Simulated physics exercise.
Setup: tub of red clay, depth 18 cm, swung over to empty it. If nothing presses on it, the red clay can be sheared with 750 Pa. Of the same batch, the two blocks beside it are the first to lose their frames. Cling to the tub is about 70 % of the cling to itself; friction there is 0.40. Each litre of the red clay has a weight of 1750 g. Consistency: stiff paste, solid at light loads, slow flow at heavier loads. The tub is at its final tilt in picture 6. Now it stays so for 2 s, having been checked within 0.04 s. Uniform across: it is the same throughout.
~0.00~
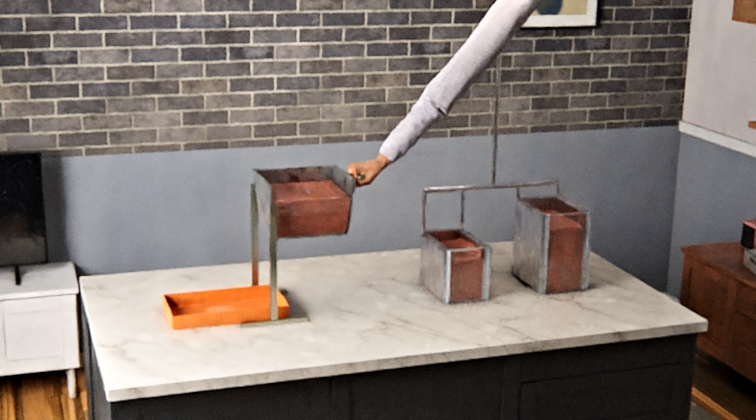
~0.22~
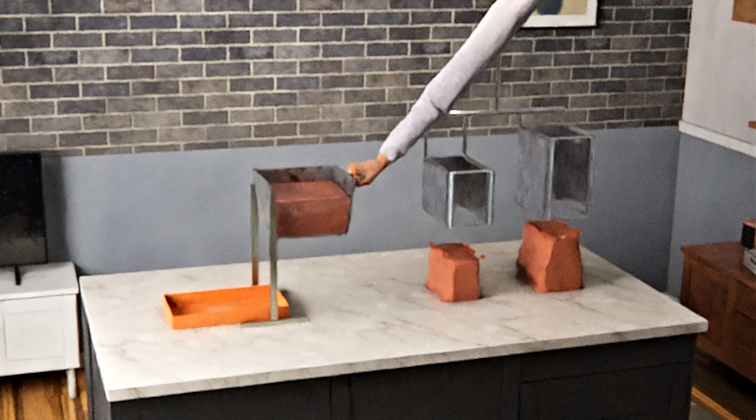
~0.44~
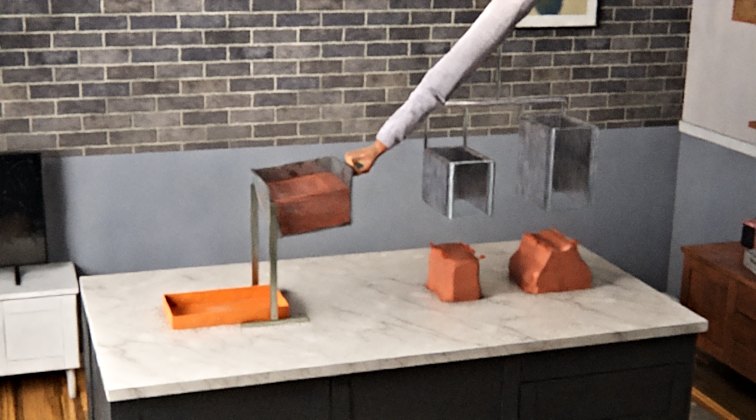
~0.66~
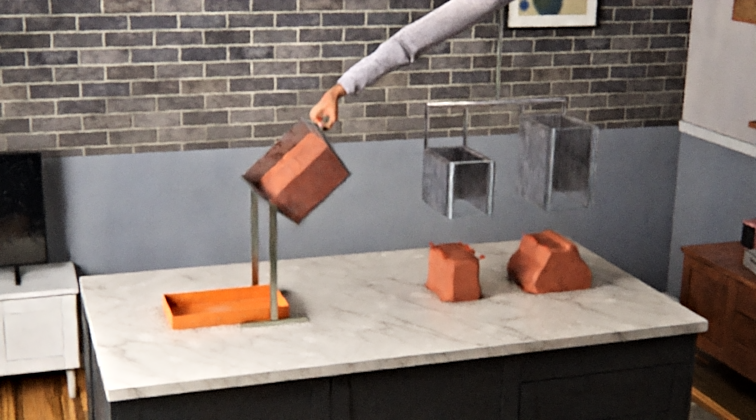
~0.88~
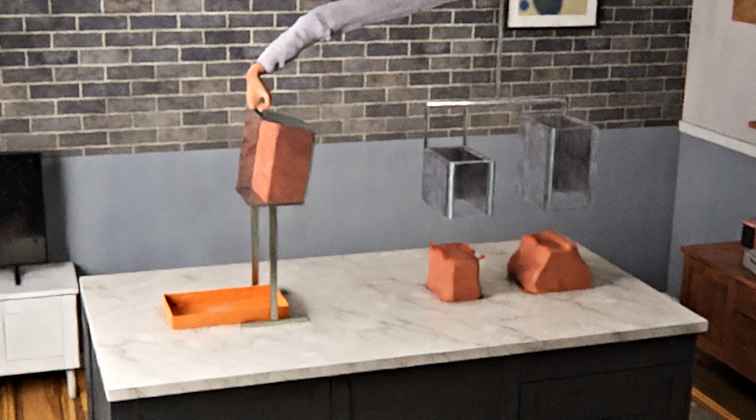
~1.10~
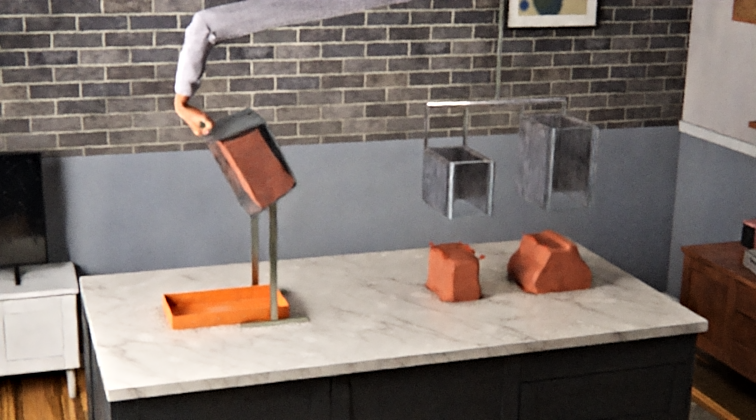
The clip shows metal casings lifting off two red clay blocks on a counter, the right block slumping lower and wider, before a hand swings a tub of red clay upward and over to the left above an orange tray.
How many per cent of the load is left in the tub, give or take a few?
I would say close to 0 percent.
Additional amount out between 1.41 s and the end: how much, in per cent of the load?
My estimate is near 0 in a hundred.
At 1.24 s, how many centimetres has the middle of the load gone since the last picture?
Shift: Roughly 13 cm.
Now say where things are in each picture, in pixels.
The first frame shows handle-side rim at (354, 180), tilt 0 degrees; crest of the red clay at (295, 200); block heights 17 cm, 26 cm (left to right).
The second frame shows handle-side rim at (354, 180), tilt 0 degrees; crest of the red clay at (295, 200); block heights 16 cm, 23 cm (left to right).
The third frame shows handle-side rim at (351, 171), tilt 7 degrees; crest of the red clay at (346, 188); block heights 16 cm, 18 cm (left to right).
The fourth frame shows handle-side rim at (319, 132), tilt 42 degrees; crest of the red clay at (326, 148); block heights 16 cm, 18 cm (left to right).
The fifth frame shows handle-side rim at (262, 120), tilt 81 degrees; crest of the red clay at (281, 126); block heights 16 cm, 18 cm (left to right).
The sixth frame shows handle-side rim at (212, 144), tilt 117 degrees; crest of the red clay at (259, 131); block heights 16 cm, 18 cm (left to right).
After 1.24 s, the tub is at 117 degrees and holds 45 %.
After 1.41 s, the tub is at 117 degrees and holds 0 %.
After 1.58 s, the tub is at 117 degrees and holds 0 %.
After 1.75 s, the tub is at 117 degrees and holds 0 %.
After 3.10 s, the tub is at 117 degrees and holds 0 %.
